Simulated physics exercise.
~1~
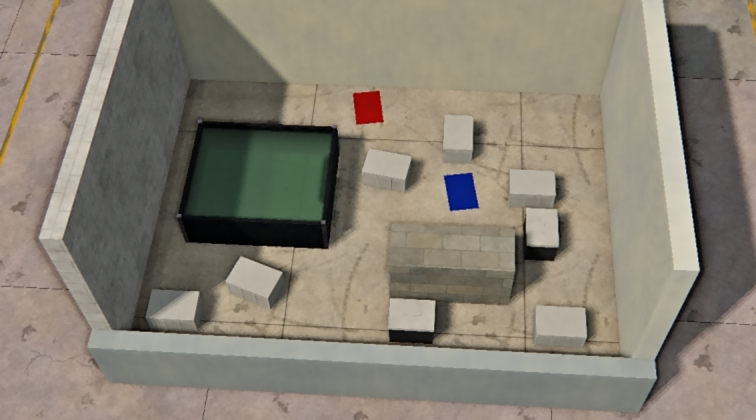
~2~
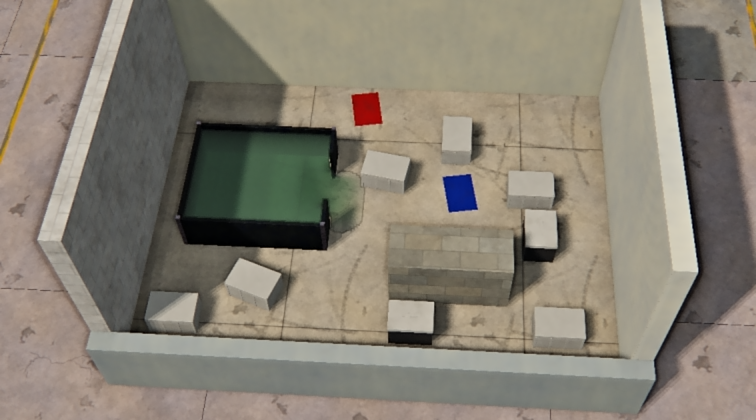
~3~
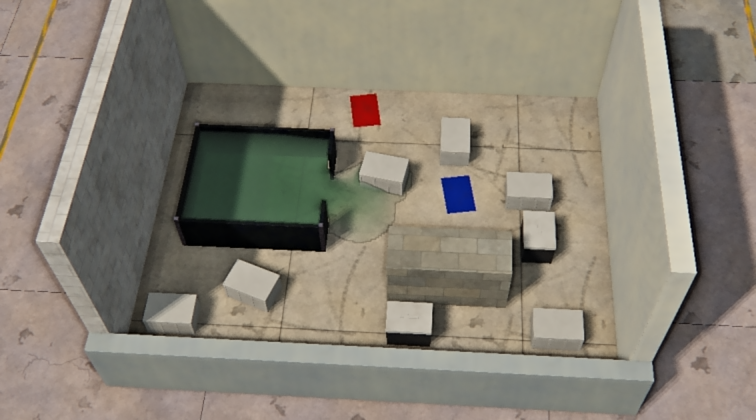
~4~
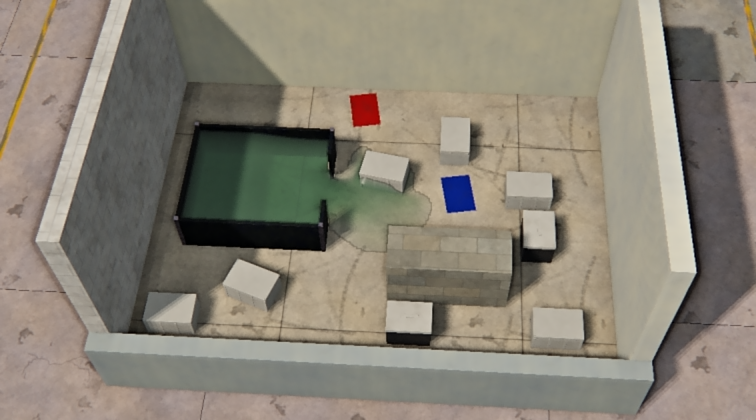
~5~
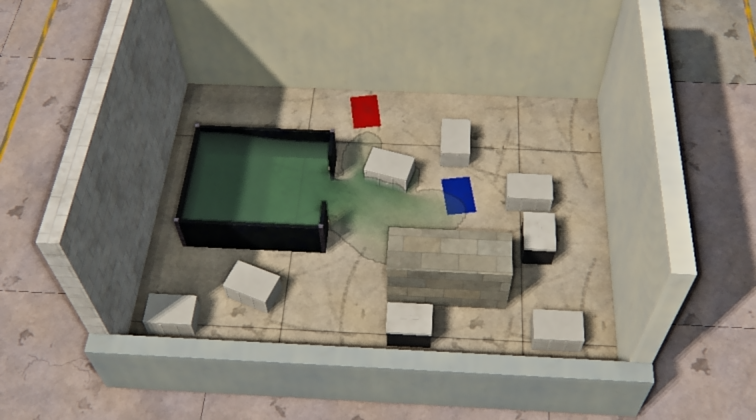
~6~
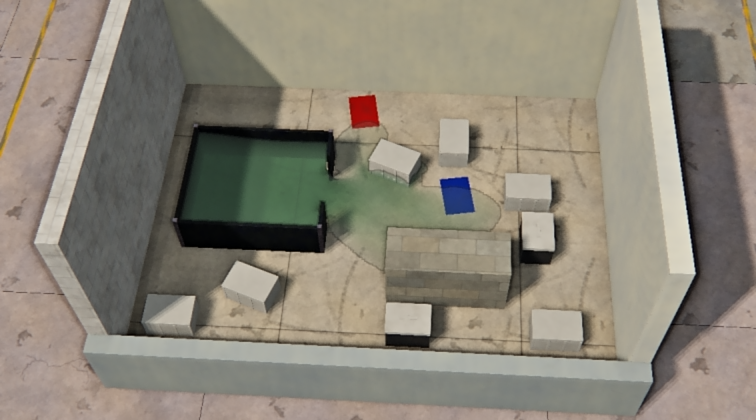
The clip opens on a walled bay with a dark tank of green water at left and pale boxes scattered around a block wall. Water pours through a gap in the tank's right side and spreads rightward across the floor. It surrounds the nearest box, shifts it slightly, and flows over the blue patch.
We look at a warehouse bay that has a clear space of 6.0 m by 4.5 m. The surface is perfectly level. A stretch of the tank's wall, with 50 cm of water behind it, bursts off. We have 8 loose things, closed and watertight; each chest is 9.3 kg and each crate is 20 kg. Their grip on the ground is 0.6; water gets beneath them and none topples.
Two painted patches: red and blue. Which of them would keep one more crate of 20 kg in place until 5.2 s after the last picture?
The red one.
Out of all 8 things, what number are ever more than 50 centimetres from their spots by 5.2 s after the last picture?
I make it 5.
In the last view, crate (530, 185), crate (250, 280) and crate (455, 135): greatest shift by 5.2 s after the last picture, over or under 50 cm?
In that order: Past it, under, past it.
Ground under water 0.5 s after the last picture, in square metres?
At that time the wet patch spans about 8.5 m2.
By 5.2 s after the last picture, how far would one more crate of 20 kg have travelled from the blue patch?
Around 120 centimetres from the patch.
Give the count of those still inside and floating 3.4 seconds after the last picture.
I get 2.
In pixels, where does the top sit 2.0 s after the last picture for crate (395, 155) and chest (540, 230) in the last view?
About (426, 98) for the first and (599, 233) for the second.
Then, 0.5 s after the last picture on red it would be 0 cm off in 1 cm of water; on blue it would be 30 cm off in 5 cm of water.
Then, 2.0 s after the last picture on red it would be 0 cm off in 2 cm of water; on blue it would be 95 cm off in 7 cm of water.
Then, 3.4 s after the last picture on red it would be 0 cm off in 2 cm of water; on blue it would be 116 cm off in 9 cm of water.
Then, 5.2 s after the last picture on red it would be 12 cm off in 5 cm of water; on blue it would be 111 cm off in 10 cm of water.
